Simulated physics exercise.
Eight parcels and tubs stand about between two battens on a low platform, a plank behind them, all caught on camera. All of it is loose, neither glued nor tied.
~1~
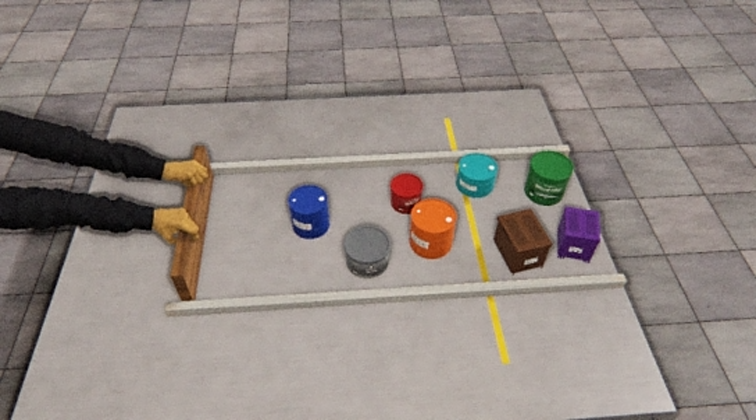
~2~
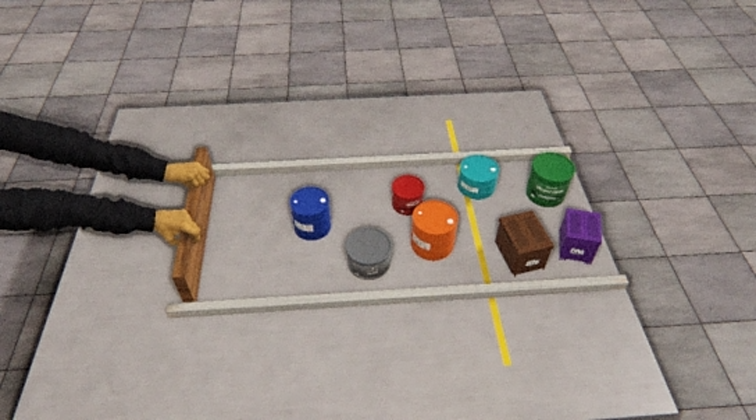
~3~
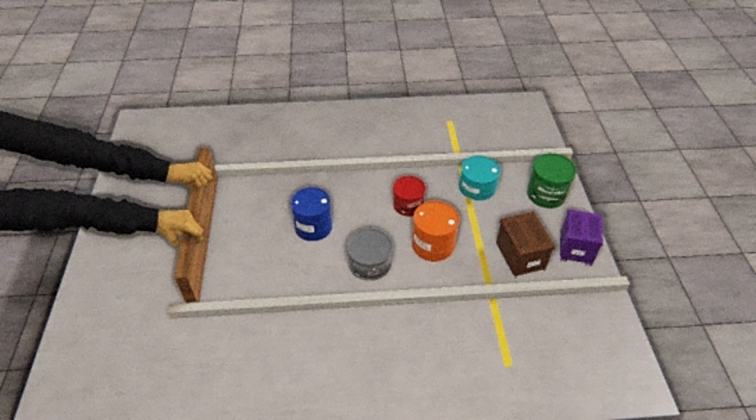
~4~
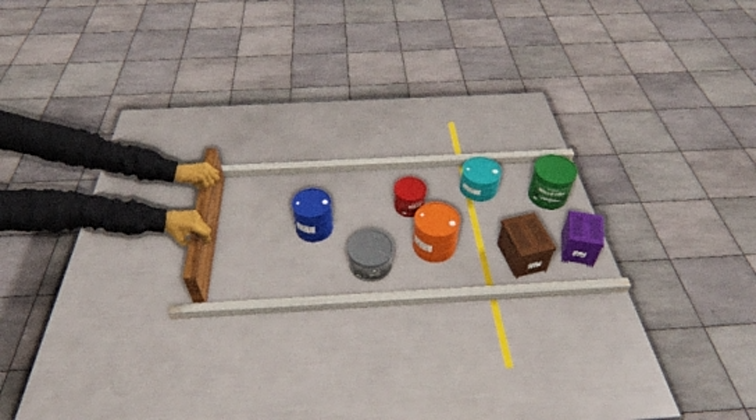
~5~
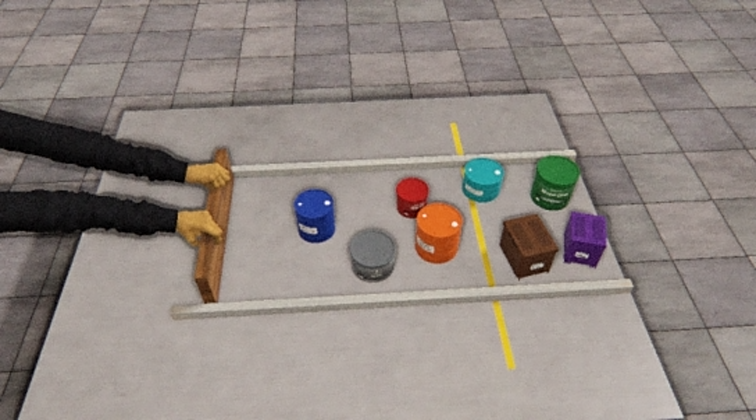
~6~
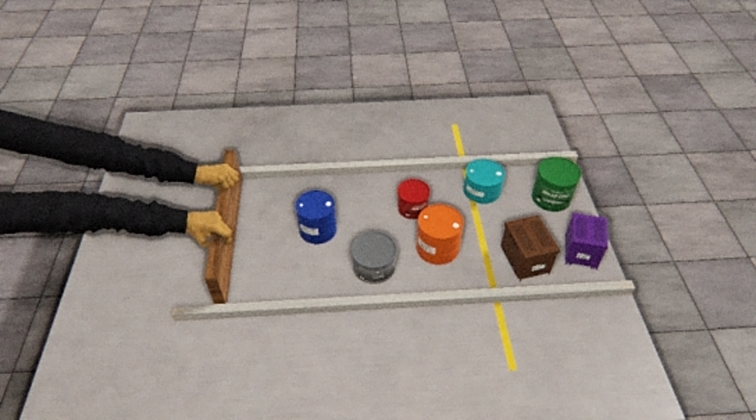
To begin with, two gloved hands grip a wooden plank at the left end of two pale rails, with eight coloured tubs and boxes standing apart to its right. The hands then slide the plank slowly a short way right, between the rails, without touching the objects, which stay in place.
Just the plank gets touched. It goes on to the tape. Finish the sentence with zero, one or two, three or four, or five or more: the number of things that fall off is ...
The number of things that fall off is zero.
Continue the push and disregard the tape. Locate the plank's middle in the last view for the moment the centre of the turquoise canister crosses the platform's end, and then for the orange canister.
The middle is at (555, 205) when it's the turquoise canister, and at (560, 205) when it's the orange canister.
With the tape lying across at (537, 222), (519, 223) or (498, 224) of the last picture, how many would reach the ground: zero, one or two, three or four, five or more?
Taking them in turn, one or two; 1 or 2; just one or two.
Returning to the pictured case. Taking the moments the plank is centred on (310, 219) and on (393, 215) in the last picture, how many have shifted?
That gives 1 for the first and 4 for the second.
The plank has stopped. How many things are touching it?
That makes 3.
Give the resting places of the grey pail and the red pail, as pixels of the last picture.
Close to (514, 266); the other close to (487, 185).
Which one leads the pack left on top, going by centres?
The purple tote is the one.
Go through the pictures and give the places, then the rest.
In the first picture, purple tote (578, 235); green pail (548, 179); brown tote (521, 242); plank (195, 220); tape (471, 220).
In the second picture, green pail (549, 180); orange canister (434, 231).
In the third picture, brown tote (524, 245); grey pail (370, 255).
In the fourth picture, purple tote (581, 239); blue canister (313, 215).
In the fifth picture, green pail (554, 183); red pail (412, 198).
In the sixth picture, purple tote (585, 241); green pail (555, 185); brown tote (528, 248); plank (226, 223); tape (479, 225).
A little later, none off yet; purple tote at rest near (585, 241); green pail at rest near (555, 185); brown tote at rest near (528, 248).
When it is over, the number that fall off is zero.
